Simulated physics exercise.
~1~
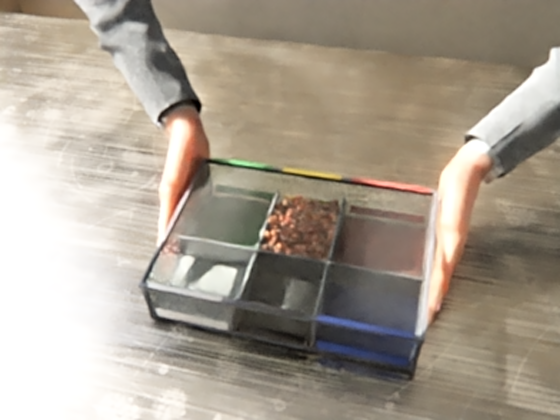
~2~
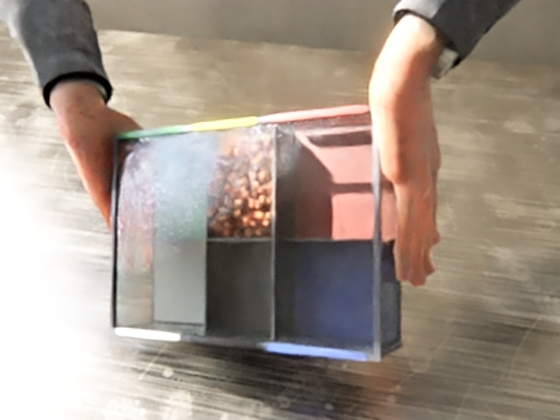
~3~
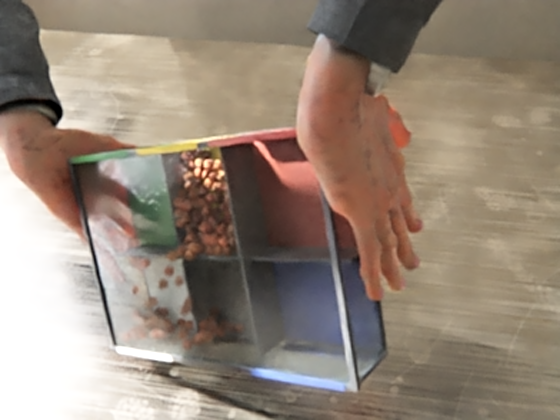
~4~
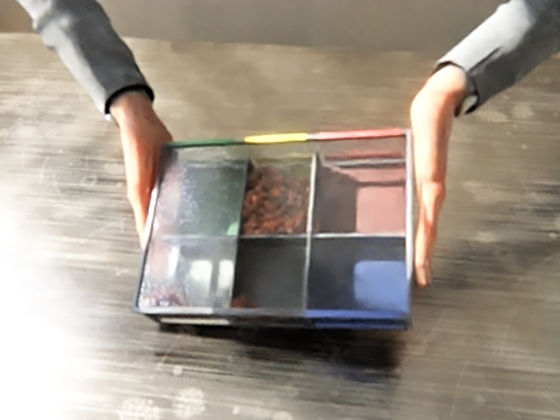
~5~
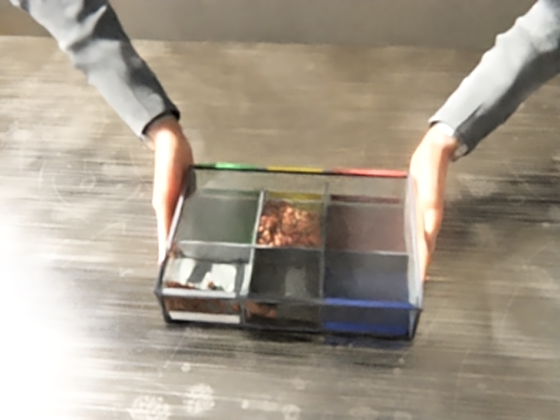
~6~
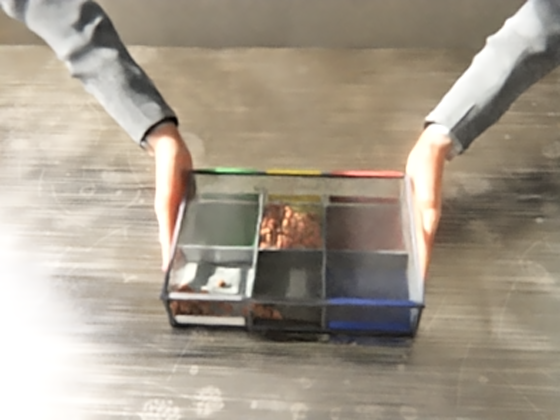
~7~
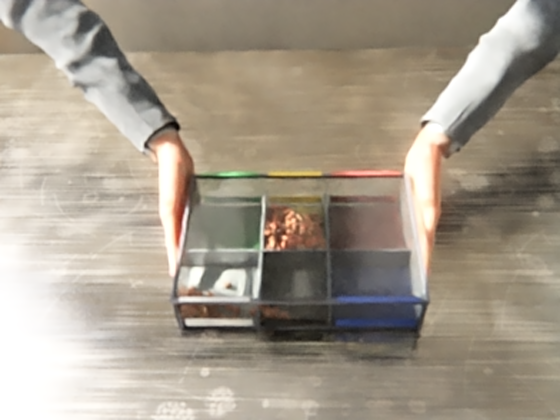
A clear divided box of reddish-brown pellets was tipped up steeply by two hands, spilling some from the yellow section toward the white one, then lowered flat again, with most still in yellow, some in white and a few in black.
